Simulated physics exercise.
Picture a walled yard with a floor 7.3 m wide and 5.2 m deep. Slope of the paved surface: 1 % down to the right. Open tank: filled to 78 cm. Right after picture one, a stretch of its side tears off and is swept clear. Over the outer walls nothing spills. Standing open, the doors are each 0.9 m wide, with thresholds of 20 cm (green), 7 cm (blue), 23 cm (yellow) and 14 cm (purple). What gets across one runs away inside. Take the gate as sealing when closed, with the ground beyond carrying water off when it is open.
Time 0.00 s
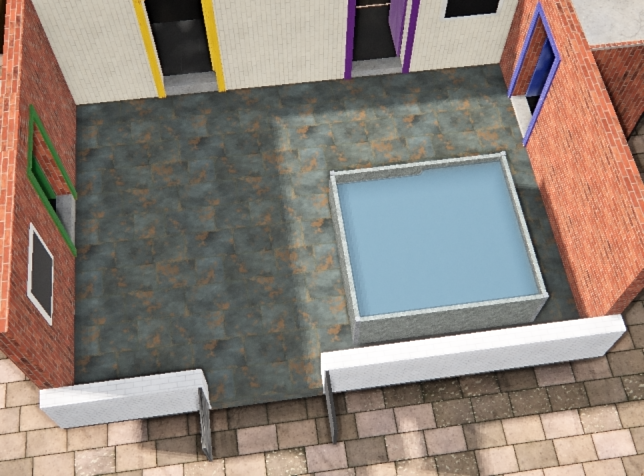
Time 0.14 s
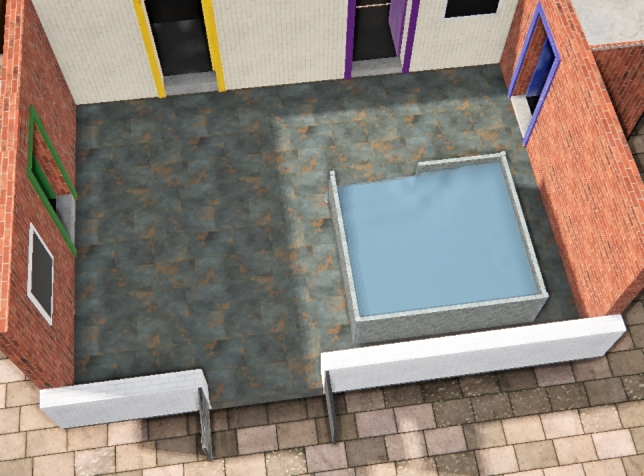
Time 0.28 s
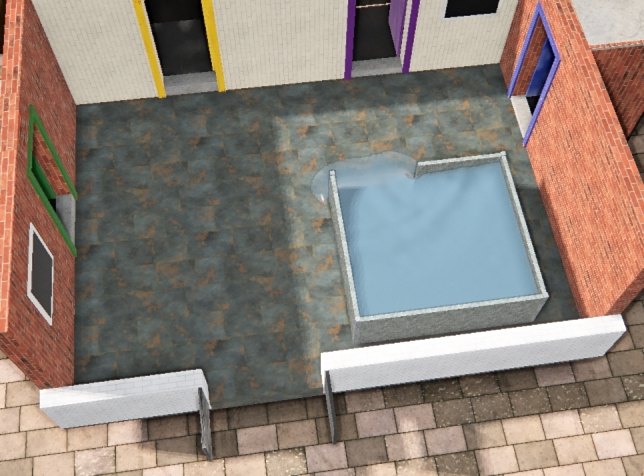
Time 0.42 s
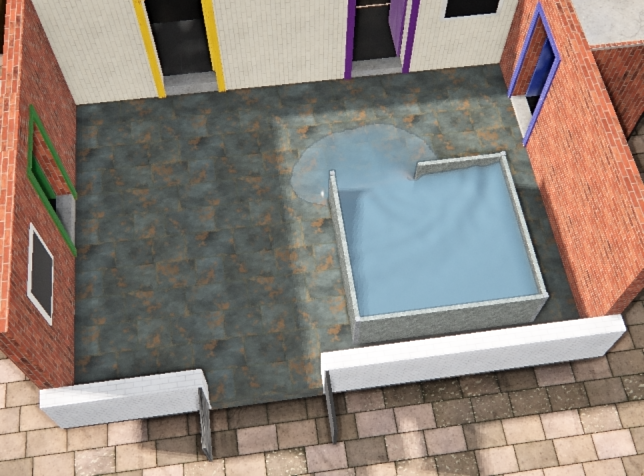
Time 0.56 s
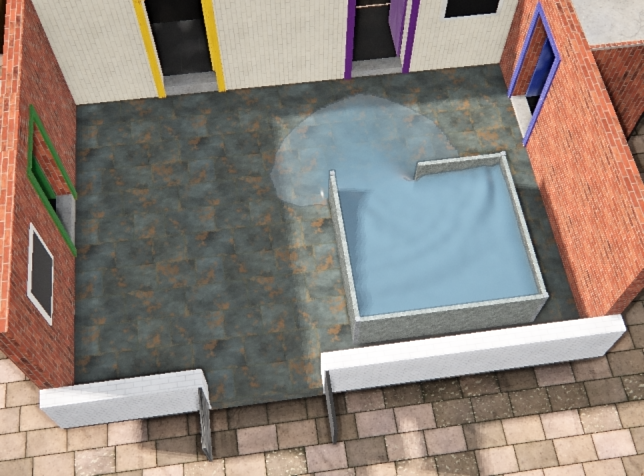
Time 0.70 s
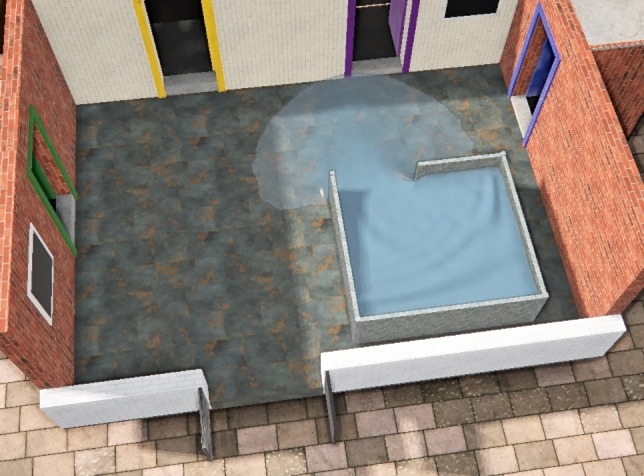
To begin with, a square open tank of still blue water sits in a walled yard with coloured doorways. Part of its far side disappears, leaving a gap at the left, and water pours through. A thin, rounded sheet spreads across the dark paving toward the back wall while ripples cross the tank.
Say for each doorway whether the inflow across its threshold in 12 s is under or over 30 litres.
Inflow in 12 s: Green door, under; blue door, over; yellow door, under; purple door, over.
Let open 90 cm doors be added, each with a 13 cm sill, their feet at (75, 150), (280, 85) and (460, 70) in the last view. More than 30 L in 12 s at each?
In turn: Past it, past it, past it.
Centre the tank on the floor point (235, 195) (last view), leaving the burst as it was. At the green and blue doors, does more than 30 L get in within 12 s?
Green gets no more than that, blue gets more than that.
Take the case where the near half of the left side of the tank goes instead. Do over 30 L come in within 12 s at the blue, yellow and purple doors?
Here's how it goes: Blue exceeds it, yellow falls short, purple falls short.
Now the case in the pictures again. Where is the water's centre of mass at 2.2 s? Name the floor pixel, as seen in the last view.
Pixel position near (384, 204).
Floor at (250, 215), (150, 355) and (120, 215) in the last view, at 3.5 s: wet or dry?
Point 1: Unreached; point 2: Unreached; point 3: Reached.
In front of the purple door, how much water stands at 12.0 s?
Depth: Approx. 11.0 cm.
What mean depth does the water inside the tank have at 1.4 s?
I'd put the average depth near 56 cm.
After 1.4 s water covers 30 % of the floor and is deepest (44 cm) near (331, 86); green door not reached, blue door 1 cm at the sill, 0 L in, yellow door not reached, purple door 35 cm at the sill, 75 L in.
After 2.2 s water covers 35 % of the floor and is deepest (42 cm) near (331, 86); green door not reached, blue door 6 cm at the sill, 0 L in, yellow door 22 cm at the sill, 0 L in, purple door 38 cm at the sill, 206 L in.
After 3.5 s water covers 55 % of the floor and is deepest (34 cm) near (494, 70); green door 13 cm at the sill, 0 L in, blue door 15 cm at the sill, 19 L in, yellow door 15 cm at the sill, 0 L in, purple door 28 cm at the sill, 354 L in.
After 7.0 s water covers 95 % of the floor and is deepest (23 cm) near (577, 337); green door 10 cm at the sill, 0 L in, blue door 14 cm at the sill, 111 L in, yellow door 8 cm at the sill, 0 L in, purple door 17 cm at the sill, 450 L in.
After 12.0 s water covers 95 % of the floor and is deepest (16 cm) near (565, 339); green door 6 cm at the sill, 0 L in, blue door 12 cm at the sill, 175 L in, yellow door 10 cm at the sill, 0 L in, purple door 11 cm at the sill, 457 L in.
